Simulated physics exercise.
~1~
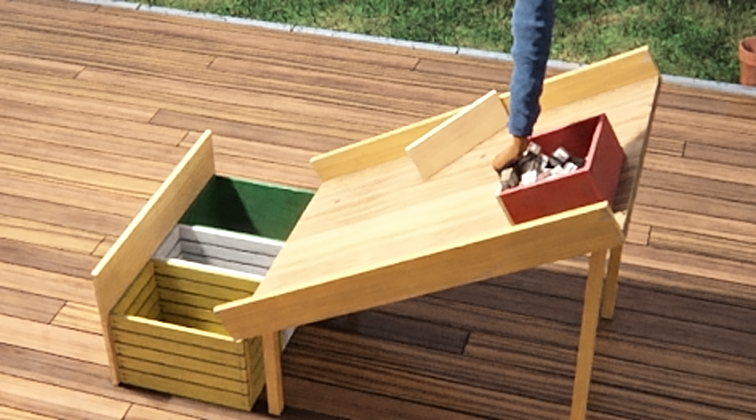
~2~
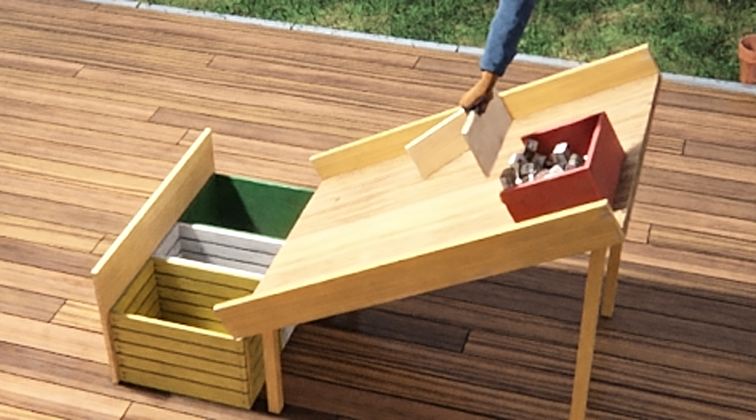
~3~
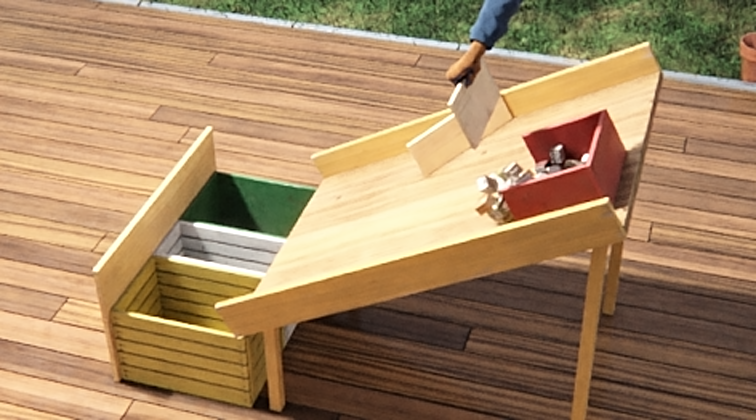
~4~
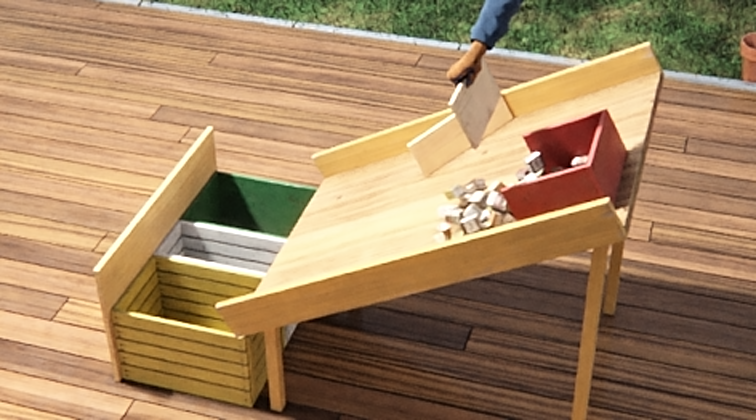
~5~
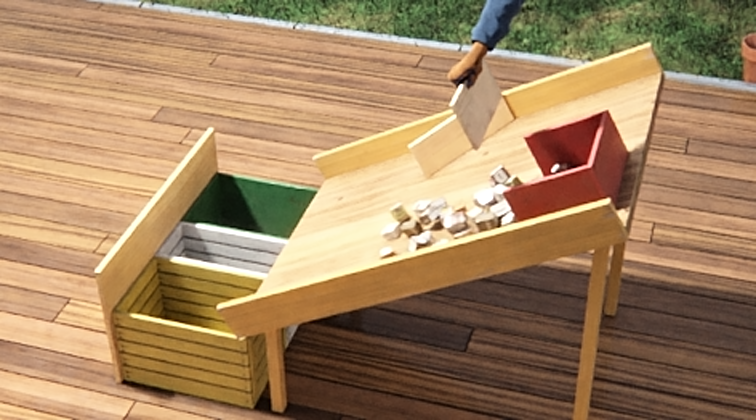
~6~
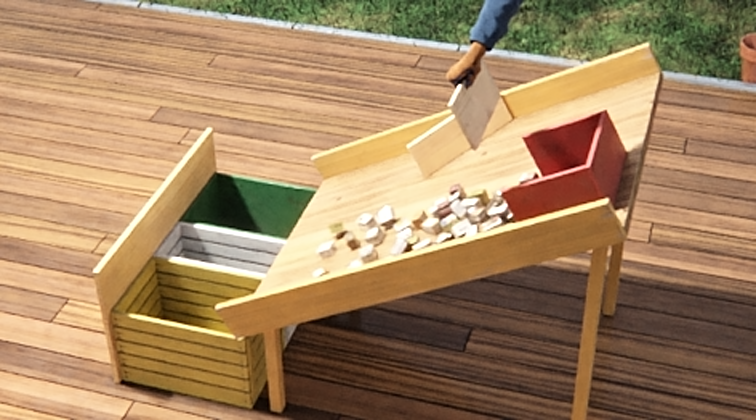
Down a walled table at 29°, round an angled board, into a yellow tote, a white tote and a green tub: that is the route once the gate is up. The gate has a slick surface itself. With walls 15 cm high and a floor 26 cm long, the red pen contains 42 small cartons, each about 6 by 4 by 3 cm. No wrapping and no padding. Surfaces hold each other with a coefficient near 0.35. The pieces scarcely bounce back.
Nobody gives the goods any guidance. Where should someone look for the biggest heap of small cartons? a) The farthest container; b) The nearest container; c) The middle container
b.
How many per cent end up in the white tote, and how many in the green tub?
Around 30 % in the first place and around 0 % in the second.
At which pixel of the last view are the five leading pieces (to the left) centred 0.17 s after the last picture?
Centre: Approx. (250, 277) px.
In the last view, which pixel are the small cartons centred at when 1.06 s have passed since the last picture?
Roughly at pixel (174, 331).
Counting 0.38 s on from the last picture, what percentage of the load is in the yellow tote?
By that time, roughly 15 percent.
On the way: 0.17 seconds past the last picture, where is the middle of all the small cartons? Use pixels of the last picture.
Roughly at pixel (378, 243).
Then, 0.17 s after the last picture, 38 on the slope and 4 in the air.
Then, 0.38 s after the last picture, 7 in the yellow tote, 4 in the white tote, 26 on the slope and 5 in the air.
Then, 0.68 s after the last picture, 24 in the yellow tote, 10 in the white tote, 3 on the slope and 5 in the air.
Final count (1.06 s after the last picture), 30 in the yellow tote and 12 in the white tote.
